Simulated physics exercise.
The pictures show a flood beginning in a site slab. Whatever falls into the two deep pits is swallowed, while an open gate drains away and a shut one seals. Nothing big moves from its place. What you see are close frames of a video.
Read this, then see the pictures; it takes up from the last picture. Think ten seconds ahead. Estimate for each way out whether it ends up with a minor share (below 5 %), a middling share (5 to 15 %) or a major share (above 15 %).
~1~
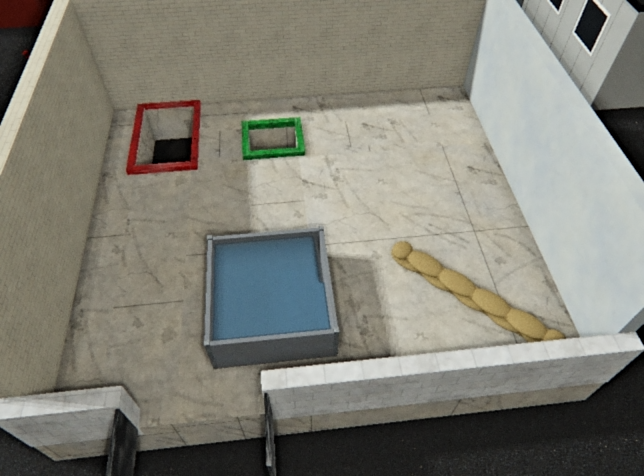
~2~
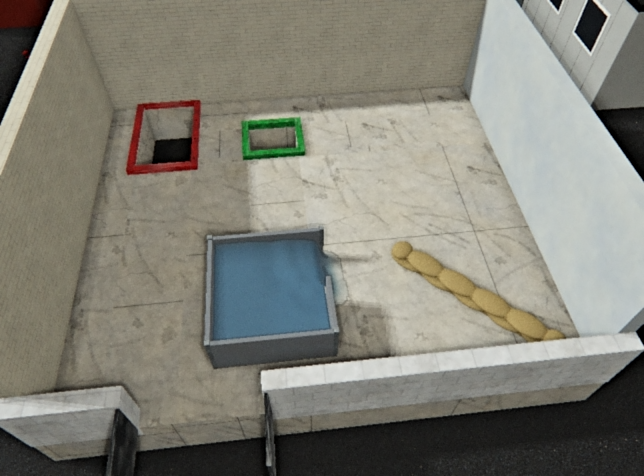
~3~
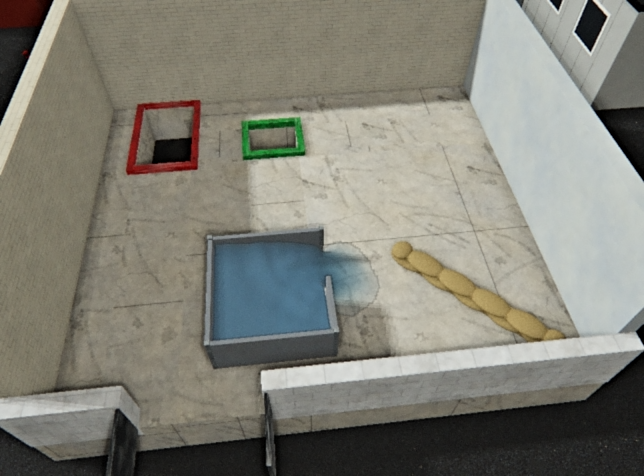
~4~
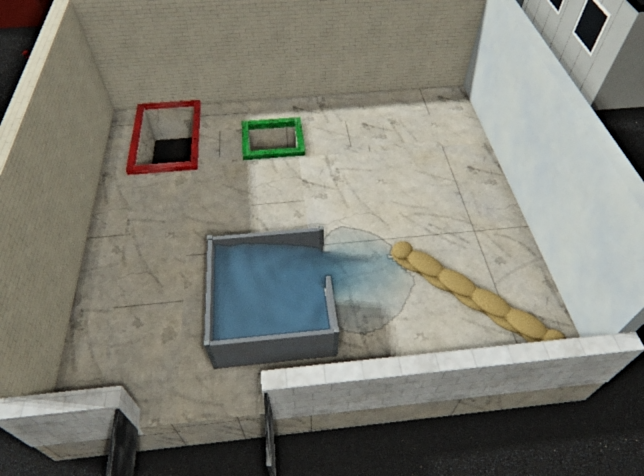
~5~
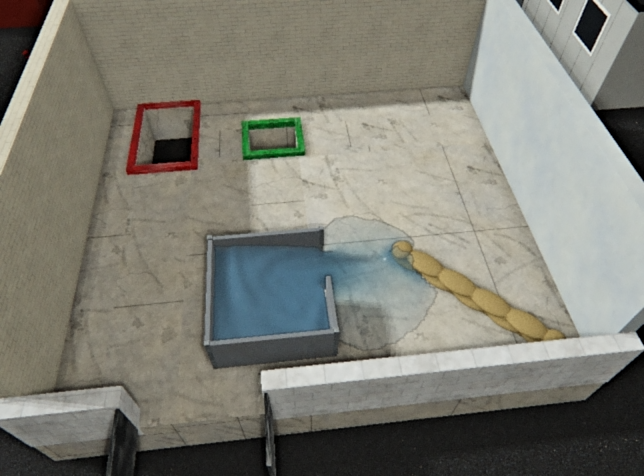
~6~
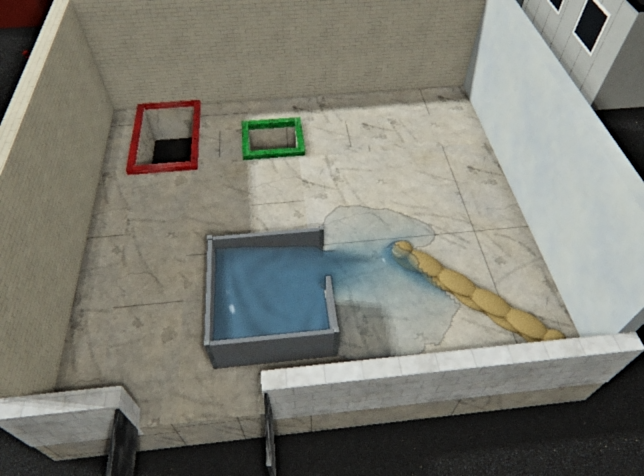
The gate lies in the five-to-fifteen range, the green pit fails to reach five per cent, the red pit fails to reach five per cent.
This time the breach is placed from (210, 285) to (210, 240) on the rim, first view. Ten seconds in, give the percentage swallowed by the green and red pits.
Green about 0 %, red about 10 %.
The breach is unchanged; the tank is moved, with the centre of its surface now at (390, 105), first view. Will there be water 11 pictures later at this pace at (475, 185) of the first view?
Outcome noted: Waterlogged.
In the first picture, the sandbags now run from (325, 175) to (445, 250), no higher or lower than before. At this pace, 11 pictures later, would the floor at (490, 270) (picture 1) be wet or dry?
That point ends up drenched.
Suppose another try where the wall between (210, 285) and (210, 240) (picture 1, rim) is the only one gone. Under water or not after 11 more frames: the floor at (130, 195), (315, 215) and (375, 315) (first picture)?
The first would be drenched, the second still unwetted and the third still unwetted.
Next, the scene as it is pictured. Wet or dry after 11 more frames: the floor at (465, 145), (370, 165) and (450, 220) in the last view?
Drenched; drenched; drenched.
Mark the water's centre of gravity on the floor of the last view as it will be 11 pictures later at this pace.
I'd put it at around (353, 287).
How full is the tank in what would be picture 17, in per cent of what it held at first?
About 50 %.
A moment on, water covers 15 % of the floor; the gate 0 %, the green pit 0 %, the red pit 0 %.
Next, water covers 25 % of the floor; the gate 0 %, the green pit 0 %, the red pit 0 %.
Then, water covers 40 % of the floor; the gate 0 %, the green pit 0 %, the red pit 0 %.
Later, water covers 55 % of the floor; the gate 2 %, the green pit 0 %, the red pit 0 %.
In the end, water covers 75 % of the floor; the gate 7 %, the green pit 0 %, the red pit 0 %.
